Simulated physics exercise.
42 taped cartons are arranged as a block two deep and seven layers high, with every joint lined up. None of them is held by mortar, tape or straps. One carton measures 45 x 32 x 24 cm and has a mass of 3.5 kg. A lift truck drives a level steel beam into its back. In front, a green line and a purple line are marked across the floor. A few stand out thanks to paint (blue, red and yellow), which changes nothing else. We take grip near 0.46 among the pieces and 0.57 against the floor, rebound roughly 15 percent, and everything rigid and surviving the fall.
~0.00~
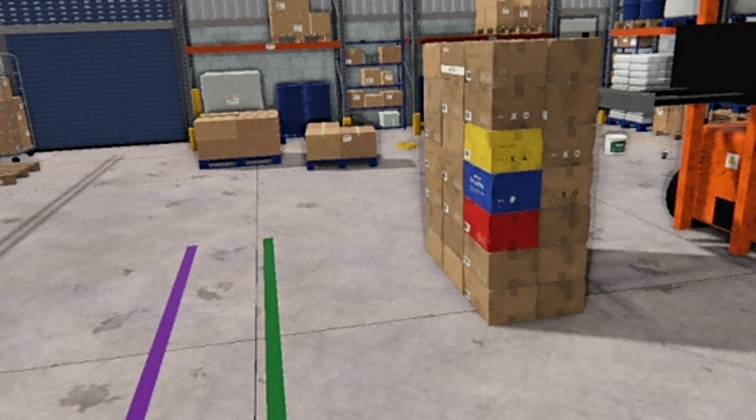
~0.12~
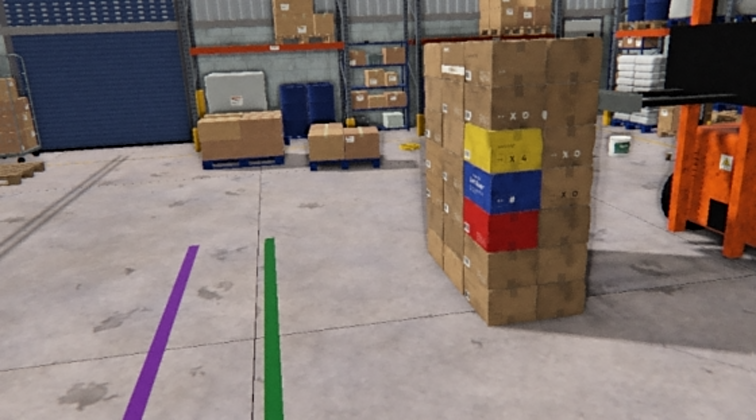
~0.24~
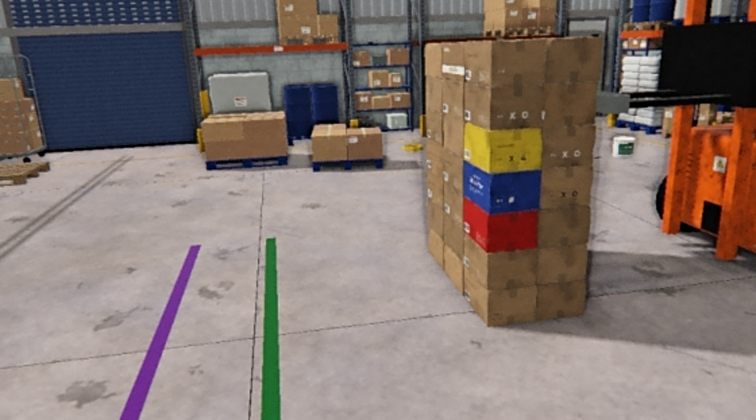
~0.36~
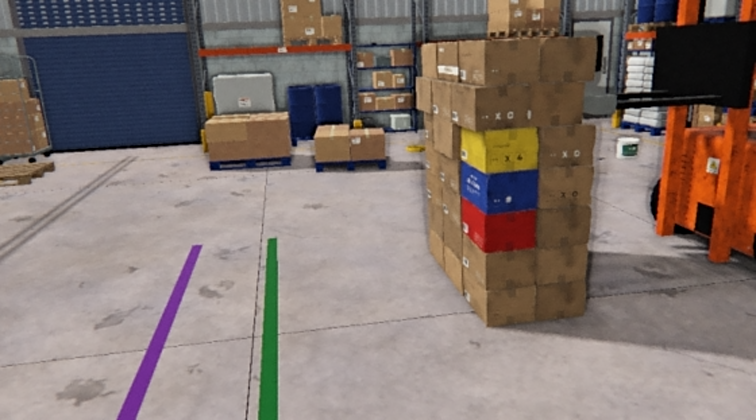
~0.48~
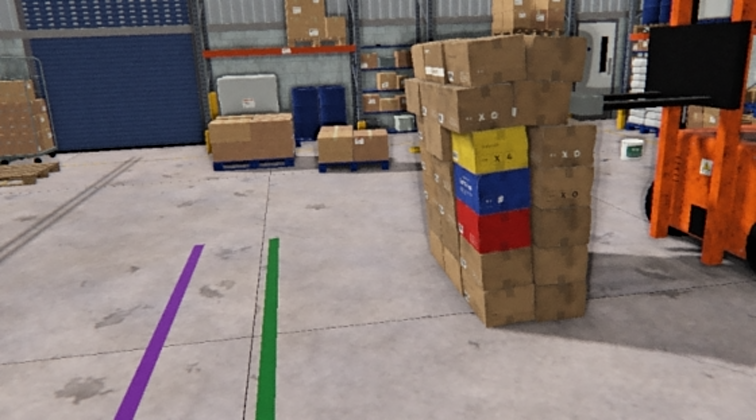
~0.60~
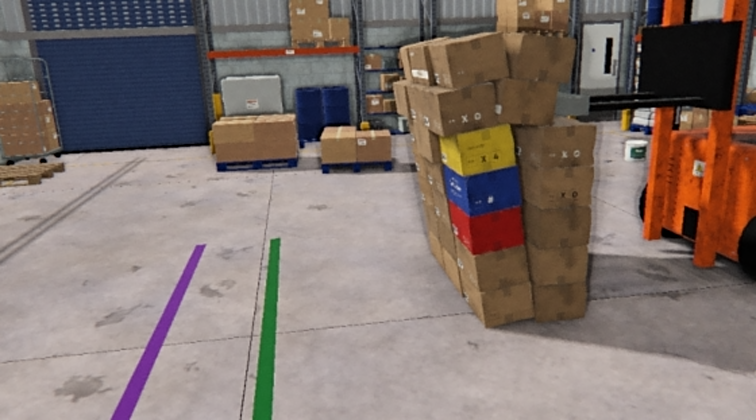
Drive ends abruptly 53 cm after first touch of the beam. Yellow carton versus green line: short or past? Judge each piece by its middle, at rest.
Past.
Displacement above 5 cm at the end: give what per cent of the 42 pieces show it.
75 percent.
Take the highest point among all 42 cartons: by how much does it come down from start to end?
Around 50 centimetres.
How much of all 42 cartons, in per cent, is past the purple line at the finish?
Result: Around 10 per cent.
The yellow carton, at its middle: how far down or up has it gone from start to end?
Lower, by roughly 95 cm.
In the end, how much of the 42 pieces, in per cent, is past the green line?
Around 25 per cent, I'd say.
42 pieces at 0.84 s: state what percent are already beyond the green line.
By then, 0 per cent.
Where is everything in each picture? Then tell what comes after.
In the first frame (each place is the centre of the face we see best; the camera moves round a little), beam (643, 103) 14 cm from the stack; purple line, near end, (147, 384); green line, near end, (274, 366); yellow carton (517, 151); blue carton (517, 192); red carton (514, 232); all in place.
Beam (631, 104) 6 cm from the stack; yellow carton (517, 151), in the second frame.
Beam (618, 105) 13 mm in; yellow carton (516, 151), in the third frame.
Beam (605, 105) 9 cm in; yellow carton (512, 151) moved 20 mm; 16 have shifted, in the fourth frame.
Beam (591, 106) 17 cm in; yellow carton (501, 150) tilted 4°; blue carton (505, 192) tilted 4°; steepest lean 6°, the carton at (418, 62); 28 have shifted, in the fifth frame.
Beam (577, 106) 25 cm in; purple line, near end, (140, 376); green line, near end, (266, 362); yellow carton (487, 151) tilted 8°; blue carton (494, 192) tilted 8°; red carton (497, 232) tilted 8°; steepest lean 11°, the carton at (406, 64); 30 have shifted, in the sixth frame.
By 0.84 s, none of the 42 cartons past the green line, 32 disturbed; yellow carton tilted 17°; blue carton tilted 17°.
By 1.16 s, none of the 42 cartons past the green line, 32 disturbed; yellow carton tilted 37°, 13 cm lower; red carton tilted 37°.
By 1.48 s, 5 of the 42 cartons past the green line; yellow carton on its side; red carton on its side.
By 2.44 s, 10 of the 42 cartons past the green line; yellow carton upside down; red carton on its side.
When it is over (4.7 s), 11 of the 42 cartons past the green line; yellow carton upside down; red carton on its side; blue carton on its side. In pixels of the last frame, middles, yellow carton near (214, 325), red carton near (355, 303).
